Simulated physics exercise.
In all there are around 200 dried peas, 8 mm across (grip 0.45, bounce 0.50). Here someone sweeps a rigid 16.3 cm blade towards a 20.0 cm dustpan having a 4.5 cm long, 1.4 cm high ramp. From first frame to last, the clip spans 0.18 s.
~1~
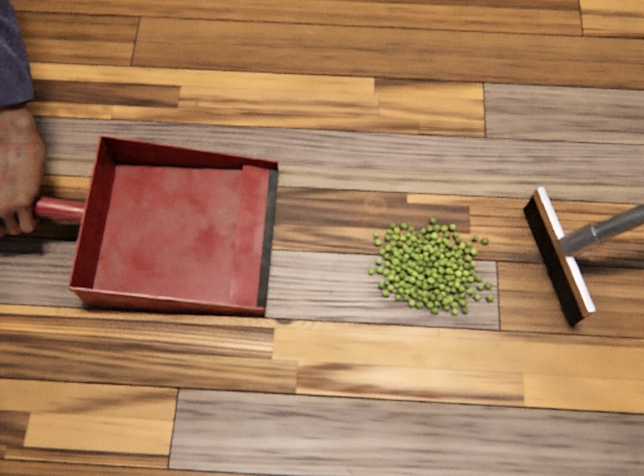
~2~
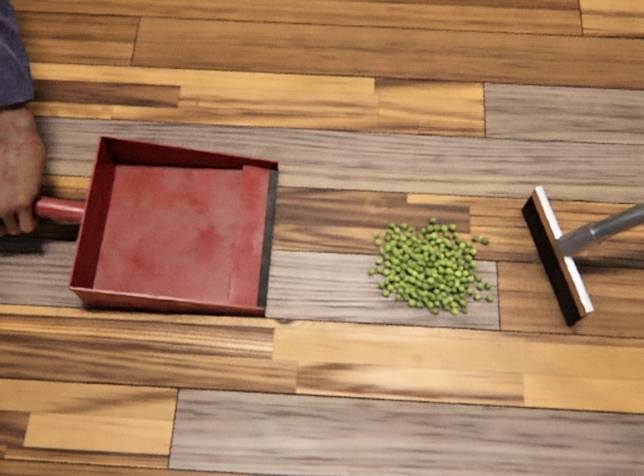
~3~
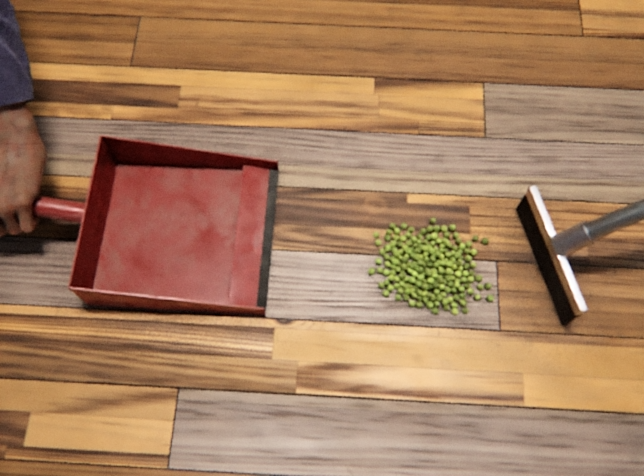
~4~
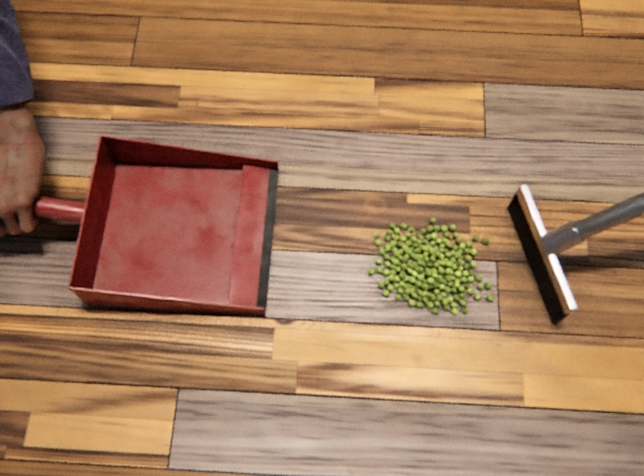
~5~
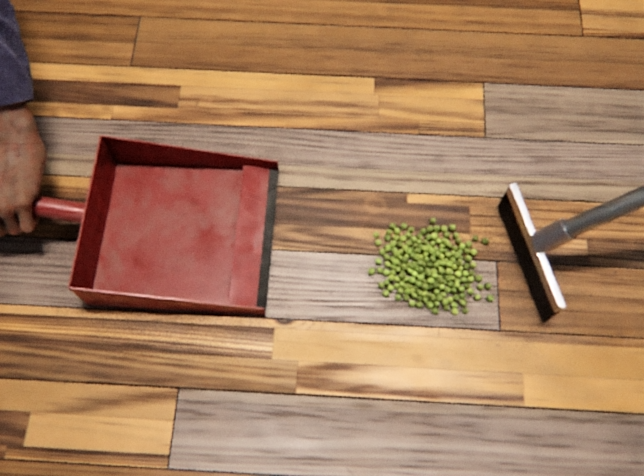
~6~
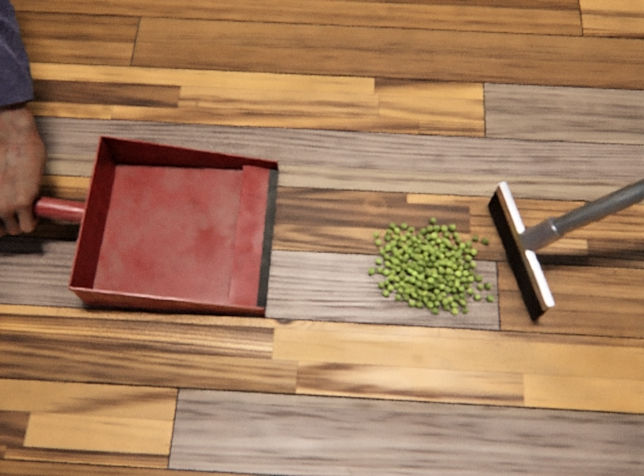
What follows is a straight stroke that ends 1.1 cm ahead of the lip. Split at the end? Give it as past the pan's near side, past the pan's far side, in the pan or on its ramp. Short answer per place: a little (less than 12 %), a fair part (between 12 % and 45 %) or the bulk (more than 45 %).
Near side - a fair part, far side - a little, pan - a little.
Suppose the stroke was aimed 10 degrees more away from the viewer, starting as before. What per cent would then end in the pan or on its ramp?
Roughly 0 per cent.
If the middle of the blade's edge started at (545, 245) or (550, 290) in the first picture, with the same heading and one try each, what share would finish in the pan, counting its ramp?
I'd put it near 0 per cent for the first and near 10 per cent for the second.
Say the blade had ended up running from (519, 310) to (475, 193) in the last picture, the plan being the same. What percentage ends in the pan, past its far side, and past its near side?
The pan gets 15, the far side 5 and the near side 35.
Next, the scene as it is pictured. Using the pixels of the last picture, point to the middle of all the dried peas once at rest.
Roughly pixel (294, 285).
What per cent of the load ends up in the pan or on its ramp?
Estimate: Close to 0 %.
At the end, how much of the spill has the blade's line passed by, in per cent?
Near 35 percent, give or take.
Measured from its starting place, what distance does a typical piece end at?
Roughly 16 cm.
Then, 0.37 s after the last picture, middle of the blade 17 cm from the lip; 0 % over the lip, far side 0 %, near side 10 %.
Then, 0.61 s after the last picture, middle of the blade 9 cm from the lip; 0 % over the lip, far side 0 %, near side 20 %.
Then, 0.96 s after the last picture, middle of the blade 4 cm from the lip; 5 % over the lip, far side 0 %, near side 30 %.
In the end, near side 30 %, far side 0 %, pan 0 %, in front of the lip or behind the blade 70 %.
